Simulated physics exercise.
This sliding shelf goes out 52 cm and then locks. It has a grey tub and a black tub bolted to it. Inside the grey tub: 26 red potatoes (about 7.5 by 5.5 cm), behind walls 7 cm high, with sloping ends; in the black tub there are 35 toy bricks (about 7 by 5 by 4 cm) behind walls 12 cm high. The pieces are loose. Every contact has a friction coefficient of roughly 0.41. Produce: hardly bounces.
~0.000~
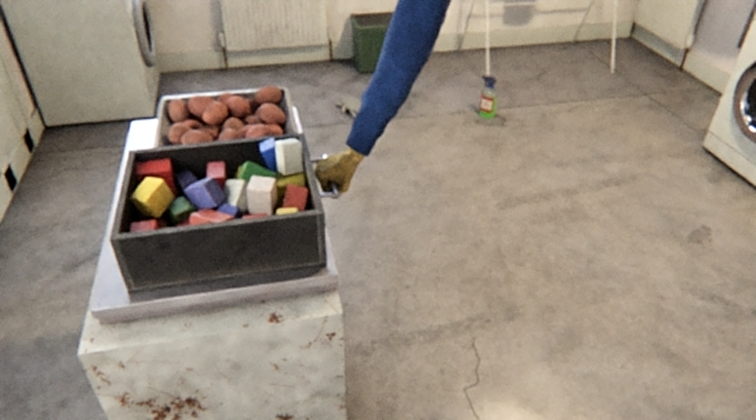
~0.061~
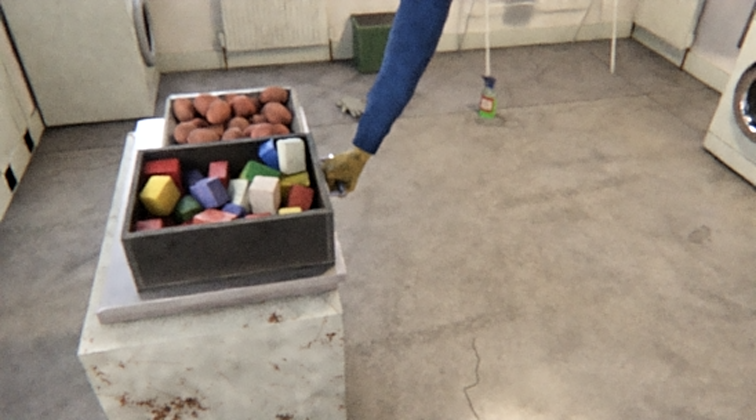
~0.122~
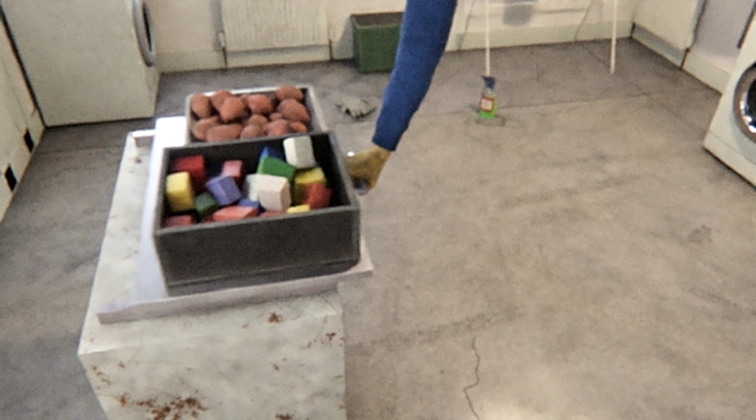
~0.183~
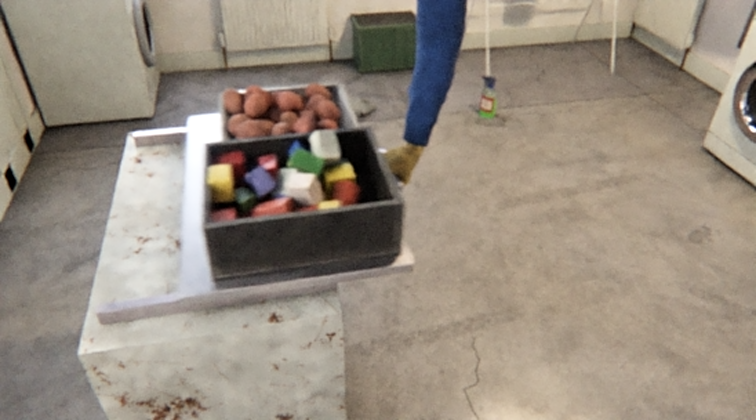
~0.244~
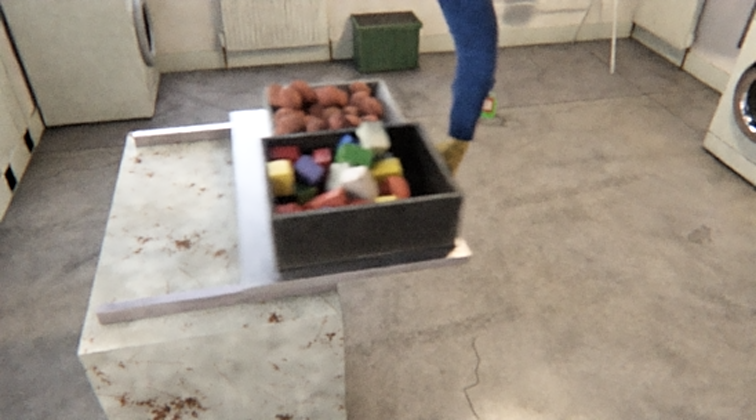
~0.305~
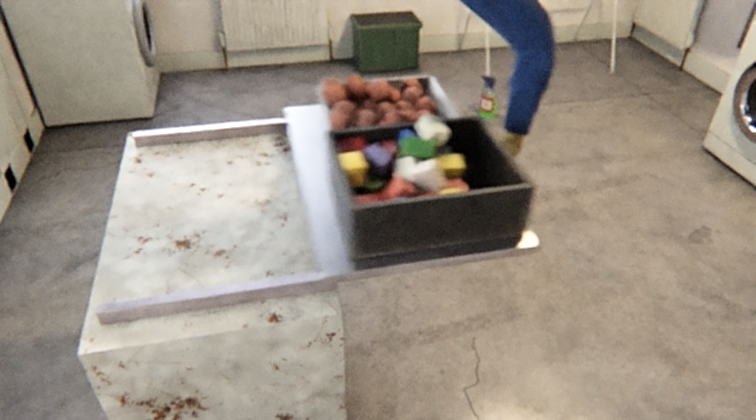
In a grey-floored laundry room with white machines at both sides, a still, raised view looks down on a rust-flecked, pale stand at the left. On it, a light tray carries a black tub of multicoloured toy bricks in front of another tub of red potatoes. A blue-sleeved arm with a tan glove pulls the loaded tray rightward, slowly then faster, uncovering the stand's top.
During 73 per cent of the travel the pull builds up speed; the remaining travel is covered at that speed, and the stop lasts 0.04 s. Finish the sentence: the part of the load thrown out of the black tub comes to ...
... less than one in six pieces.
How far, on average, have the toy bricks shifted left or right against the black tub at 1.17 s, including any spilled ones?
About 8 cm to the right.
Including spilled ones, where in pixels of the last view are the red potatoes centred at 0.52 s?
Somewhere around pixel (456, 91).
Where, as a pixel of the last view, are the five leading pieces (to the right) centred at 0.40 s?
I'd say near (503, 115).
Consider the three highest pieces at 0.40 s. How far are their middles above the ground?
I'd guess about 96 cm.
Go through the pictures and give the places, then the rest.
In the first picture (places track the rim corner closest to us here), black tub (118, 236); grey tub (its farthest corner) (285, 88); 0 cm pulled; all still inside.
In the second picture, black tub (128, 235); grey tub (291, 87); 2 cm pulled.
In the third picture, black tub (159, 231); grey tub (309, 86); 7 cm pulled.
In the fourth picture, black tub (208, 225); grey tub (339, 83); 16 cm pulled.
In the fifth picture, black tub (276, 217); grey tub (380, 80); 28 cm pulled.
In the sixth picture, black tub (357, 206); grey tub (430, 76); 44 cm pulled; all still inside.
After 0.32 s, the runners reach their end.
After 0.40 s, the grey tub has all 26 and the black tub has all 35.
After 0.52 s, the grey tub is down by 7 of 26 and the black tub is down by 1 of 35.
After 0.74 s, the grey tub is down by 11 of 26 and the black tub is down by 2 of 35.
When it is over (at 1.17 s), the grey tub is down by 11 of 26 and the black tub is down by 2 of 35. Asked share, 2 of 35, 6 per cent.
